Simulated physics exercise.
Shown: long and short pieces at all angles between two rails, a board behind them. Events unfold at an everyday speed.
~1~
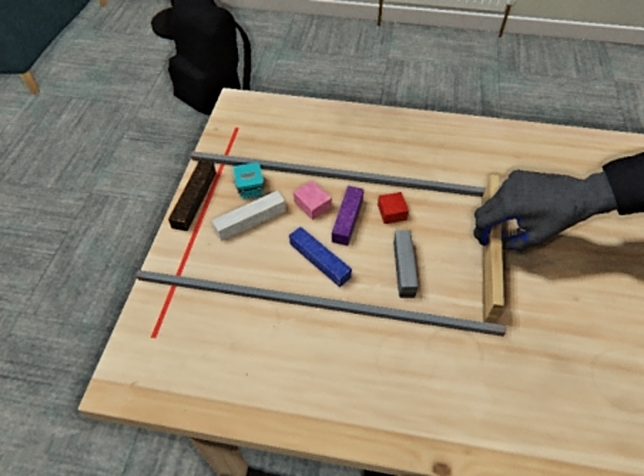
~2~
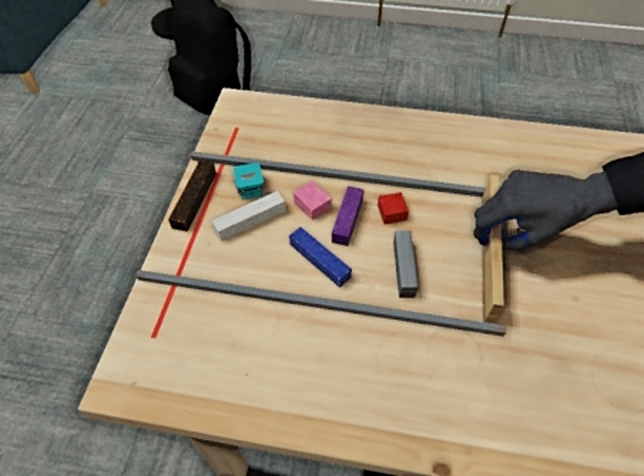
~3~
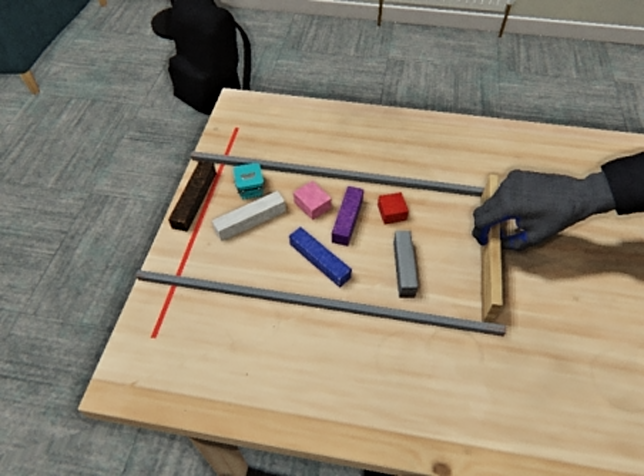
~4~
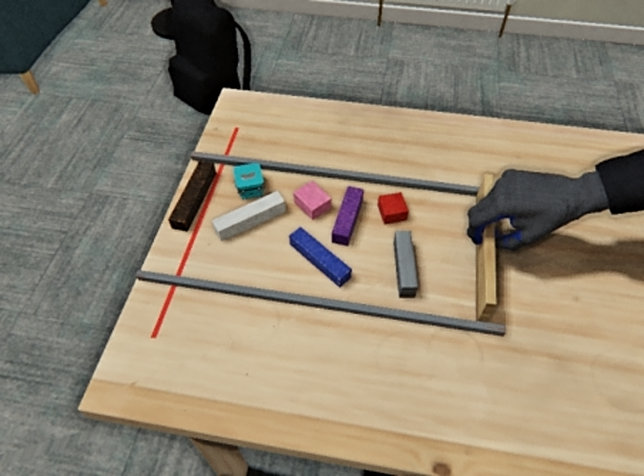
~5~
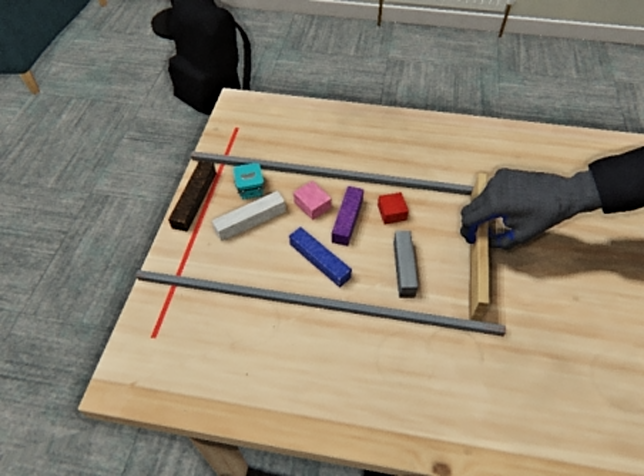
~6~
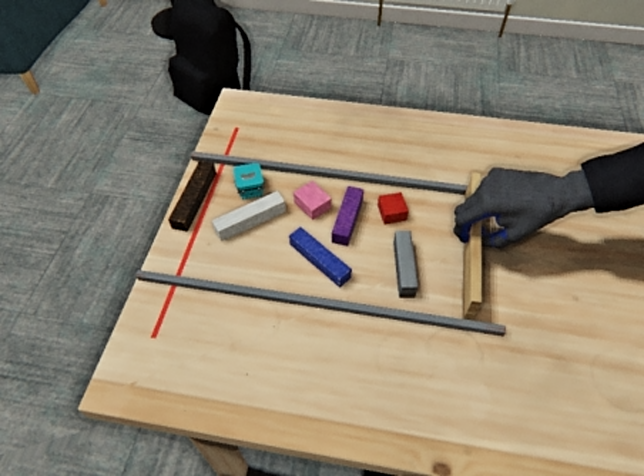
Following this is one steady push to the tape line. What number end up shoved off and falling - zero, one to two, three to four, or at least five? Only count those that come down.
The count is three to four.
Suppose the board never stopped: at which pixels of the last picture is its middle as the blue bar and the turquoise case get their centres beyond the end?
First one: Around (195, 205). Other one: Around (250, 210).
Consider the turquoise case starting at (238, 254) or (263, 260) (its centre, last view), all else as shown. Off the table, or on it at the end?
In that order: Slips off, then slips off.
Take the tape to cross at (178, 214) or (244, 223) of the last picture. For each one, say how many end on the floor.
Tallies: 6, 2.
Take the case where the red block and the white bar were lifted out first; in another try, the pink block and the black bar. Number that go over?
2 for the first case, 2 for the second.
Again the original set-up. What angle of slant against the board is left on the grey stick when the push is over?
Misalignment: Close to 0°.
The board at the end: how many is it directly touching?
Number in contact with it: 2.
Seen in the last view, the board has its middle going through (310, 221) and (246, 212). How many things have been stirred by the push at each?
One spot: 7. Other spot: 8.
Early on, none off yet; black bar at rest near (194, 195); turquoise case at rest near (249, 182); white bar at rest near (250, 216).
Finally, the number that fall off is three or four; lost, pink block, white bar, turquoise case and black bar.
